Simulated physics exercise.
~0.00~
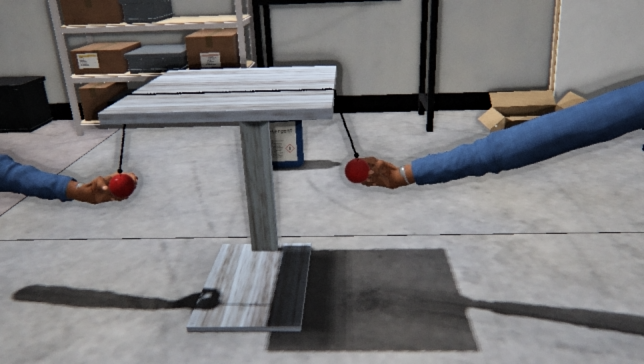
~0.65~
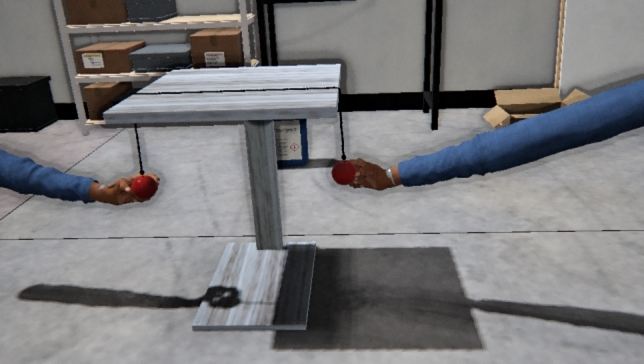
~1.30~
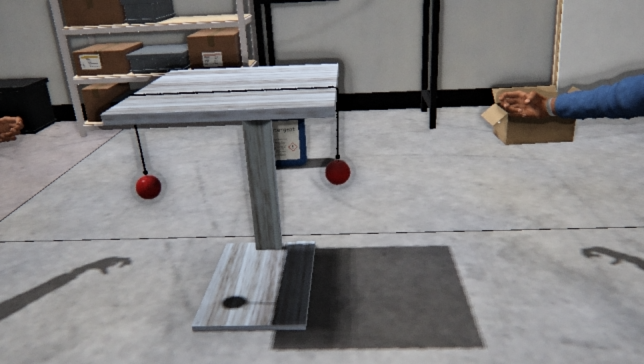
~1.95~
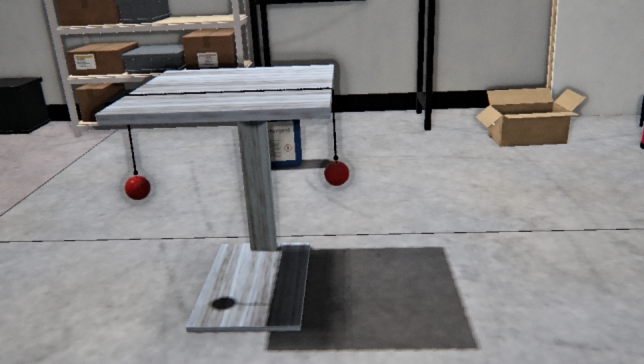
In a storage room, hands steady two red balls hanging from a cord over a stand, then let go, leaving both hanging level.
